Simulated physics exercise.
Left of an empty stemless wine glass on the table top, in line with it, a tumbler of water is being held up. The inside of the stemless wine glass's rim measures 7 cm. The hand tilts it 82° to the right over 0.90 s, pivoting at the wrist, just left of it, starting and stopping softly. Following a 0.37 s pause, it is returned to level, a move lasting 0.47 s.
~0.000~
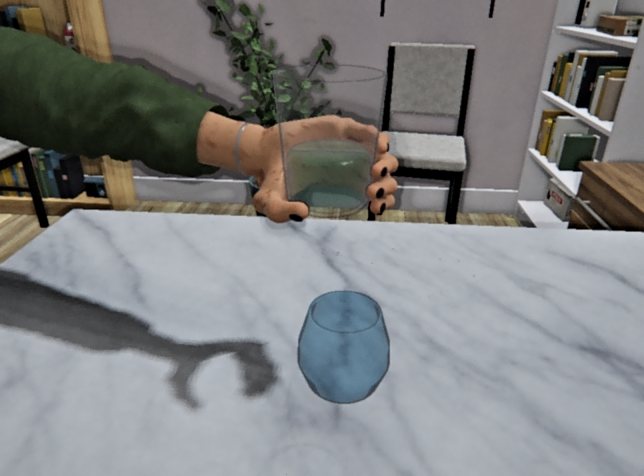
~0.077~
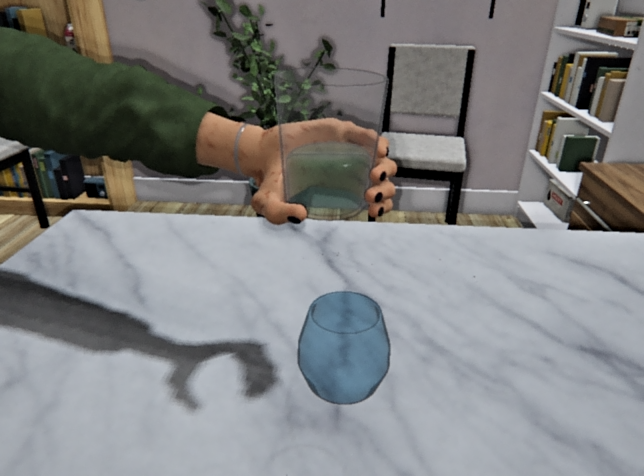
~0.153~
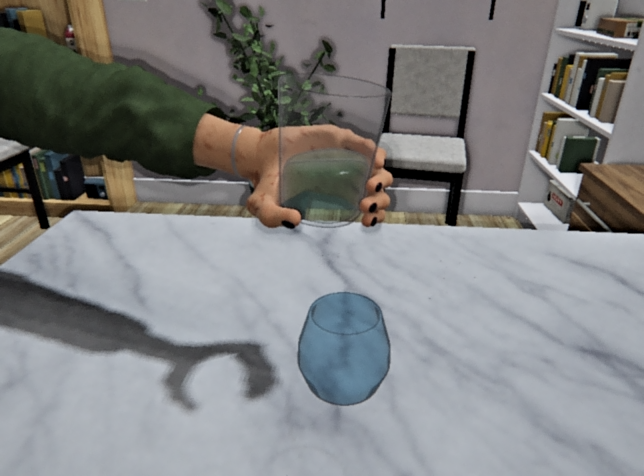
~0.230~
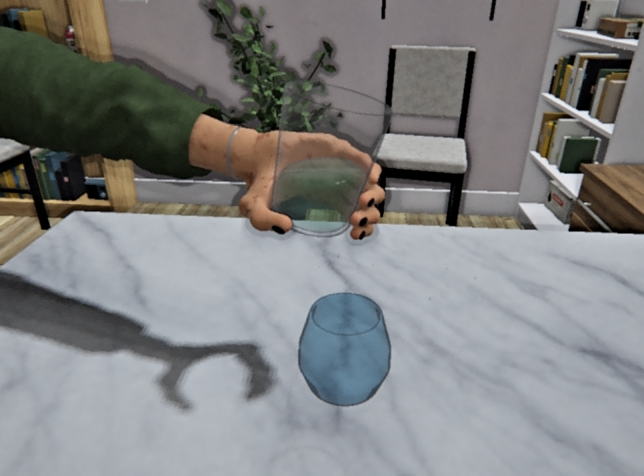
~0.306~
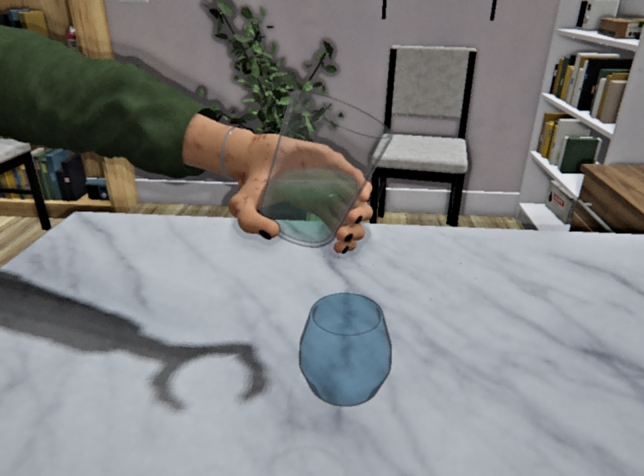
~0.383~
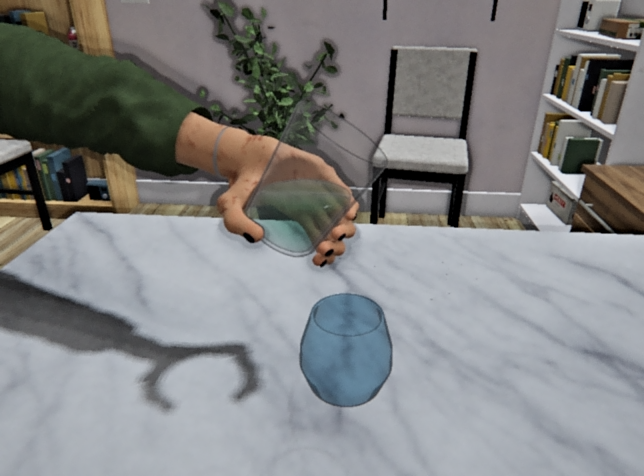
A hand in a green sleeve held a clear tumbler of water above a marble table, then tilted it steadily to the right, lowering its rim toward an empty blue stemless glass.
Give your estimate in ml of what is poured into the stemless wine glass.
I would say around 130 ml.
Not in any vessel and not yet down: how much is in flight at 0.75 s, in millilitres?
Around 10 ml, I'd say.
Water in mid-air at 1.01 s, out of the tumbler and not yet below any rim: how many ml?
Roughly 30 ml.
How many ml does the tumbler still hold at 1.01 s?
It still holds some 140 ml, I'd say.
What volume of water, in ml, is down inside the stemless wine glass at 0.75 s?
Roughly 0 ml.
After 0.75 s the tilt is 76° and the stemless wine glass has 0 ml, the tumbler 200 ml, and 0 ml is on the table top.
After 1.01 s the tilt is 82° and the stemless wine glass has 45 ml, the tumbler 135 ml, and 0 ml is on the table top.
After 1.29 s the tilt is 81° and the stemless wine glass has 110 ml, the tumbler 80 ml, and 0 ml is on the table top.
After 1.60 s the tilt is 17° and the stemless wine glass has 135 ml, the tumbler 75 ml, and 0 ml is on the table top.
In the end the stemless wine glass has 135 ml, the tumbler 75 ml, and 0 ml is on the table top.
